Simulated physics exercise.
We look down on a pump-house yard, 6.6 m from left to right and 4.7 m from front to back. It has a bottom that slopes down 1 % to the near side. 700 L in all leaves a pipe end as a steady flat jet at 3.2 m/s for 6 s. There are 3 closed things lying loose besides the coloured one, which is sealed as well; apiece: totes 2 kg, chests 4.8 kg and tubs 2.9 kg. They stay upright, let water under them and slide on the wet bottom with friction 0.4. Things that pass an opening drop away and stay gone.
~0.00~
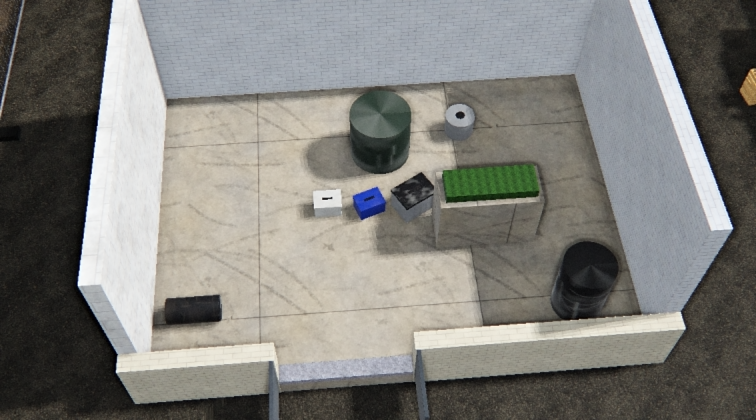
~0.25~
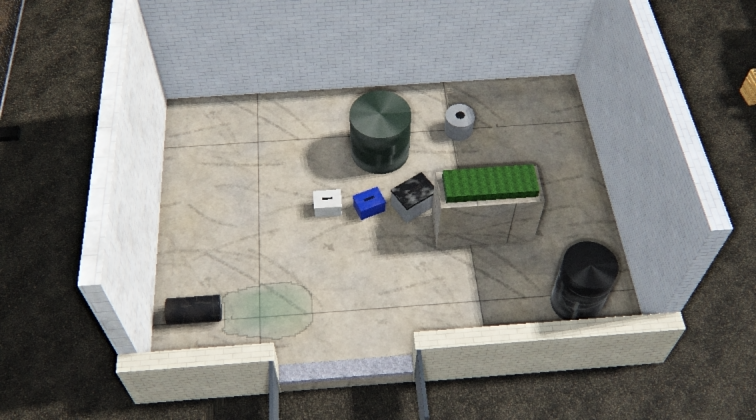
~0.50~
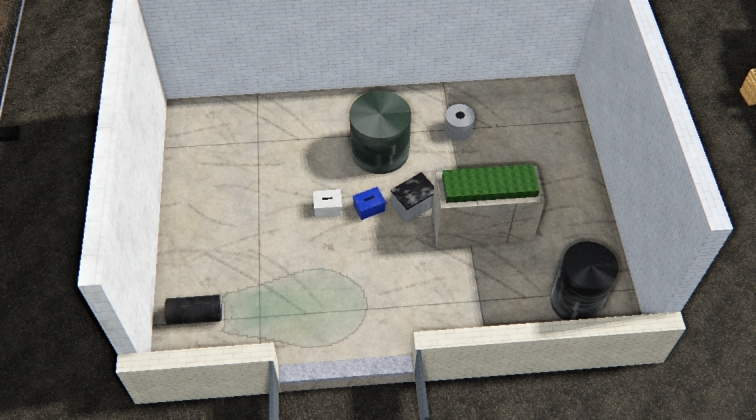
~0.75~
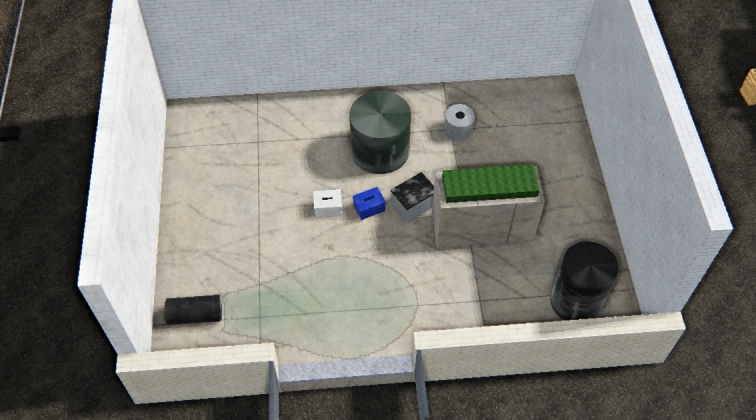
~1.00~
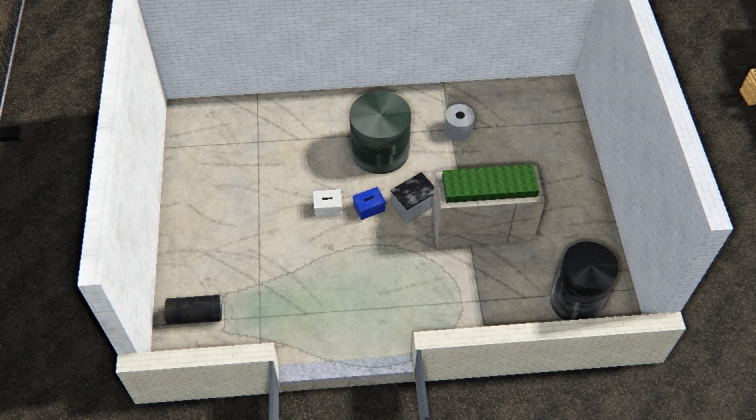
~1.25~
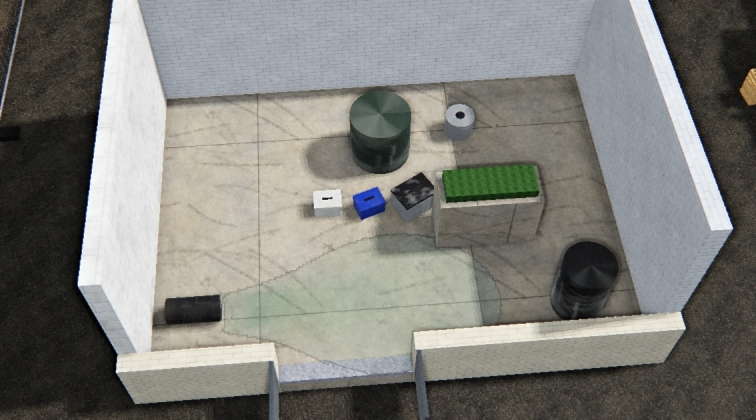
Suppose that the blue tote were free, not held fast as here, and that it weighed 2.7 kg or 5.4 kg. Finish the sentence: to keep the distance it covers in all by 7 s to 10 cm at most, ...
... the light weight suffices.
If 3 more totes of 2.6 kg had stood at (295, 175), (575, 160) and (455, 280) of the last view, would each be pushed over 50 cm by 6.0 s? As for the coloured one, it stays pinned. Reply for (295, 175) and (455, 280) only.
One by one: A smaller shift, a bigger shift.
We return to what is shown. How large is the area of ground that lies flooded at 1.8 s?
Near 7.0 m2 in all.
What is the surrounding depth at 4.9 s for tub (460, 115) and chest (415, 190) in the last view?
I'd estimate 0 cm for the first and 2 cm for the second.
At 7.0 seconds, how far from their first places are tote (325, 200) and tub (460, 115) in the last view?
In order: 0 cm and 0 cm.
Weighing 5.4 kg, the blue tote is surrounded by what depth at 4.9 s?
1 cm, roughly.
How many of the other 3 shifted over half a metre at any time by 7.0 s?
The number is 0.
After 1.8 s the blue tote would be 0 cm from its start with 2.7 kg and 0 cm from its start with 5.4 kg; 0 cm of water round it then.
After 3.1 s the blue tote would be 0 cm from its start with 2.7 kg and 0 cm from its start with 5.4 kg; 1 cm of water round it then.
After 4.9 s the blue tote would be 0 cm from its start with 2.7 kg and 0 cm from its start with 5.4 kg; 1 cm of water round it then.
After 7.0 s the blue tote would be 0 cm from its start with 2.7 kg and 0 cm from its start with 5.4 kg; 1 cm of water round it then.
